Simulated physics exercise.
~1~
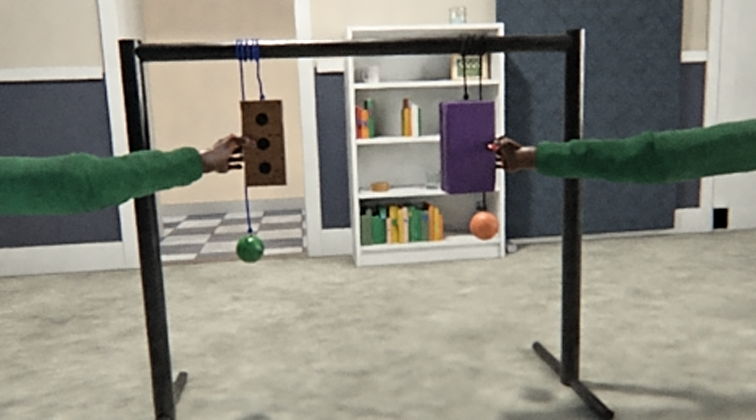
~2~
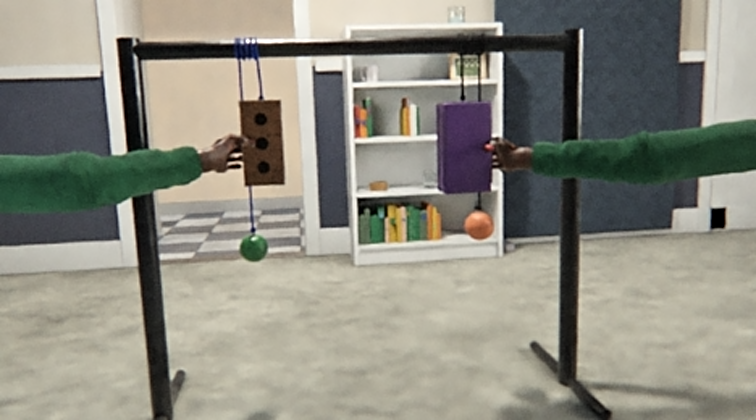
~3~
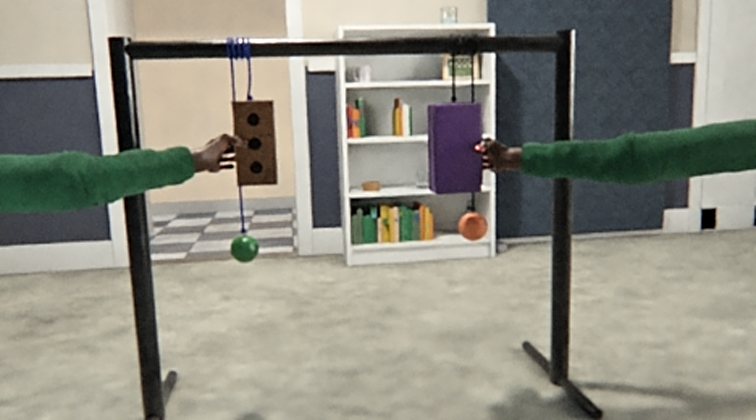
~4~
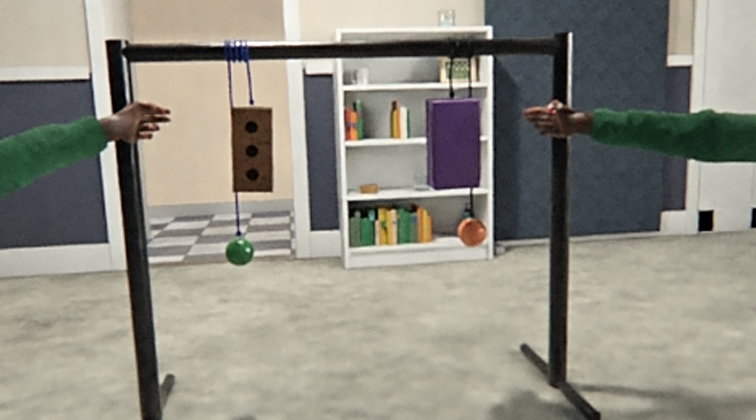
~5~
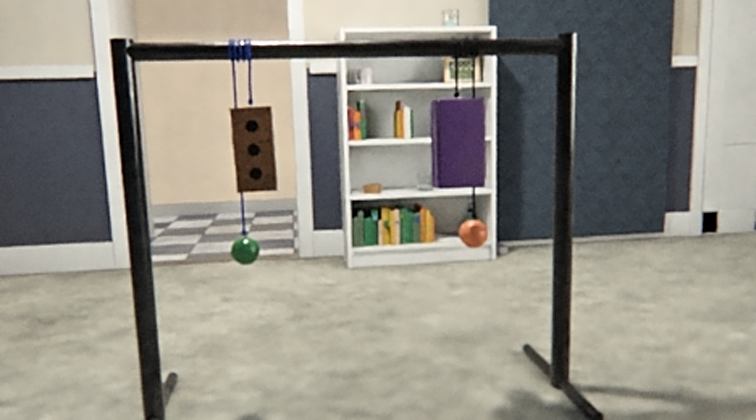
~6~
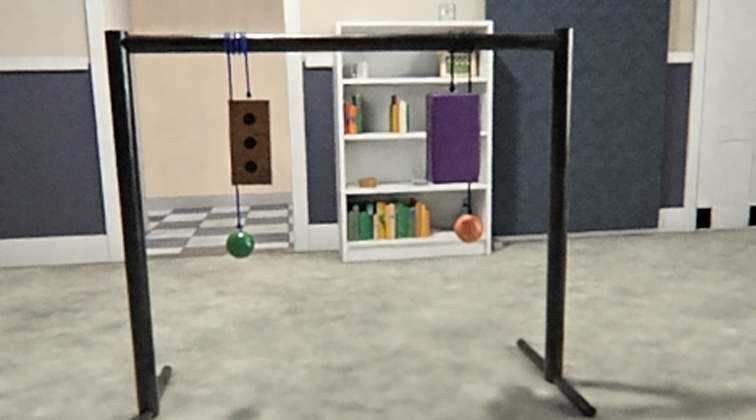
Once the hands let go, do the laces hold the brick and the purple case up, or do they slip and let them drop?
The laces hold. The brick and the purple case both stay hanging from the rail at about the same height after the hands draw away.
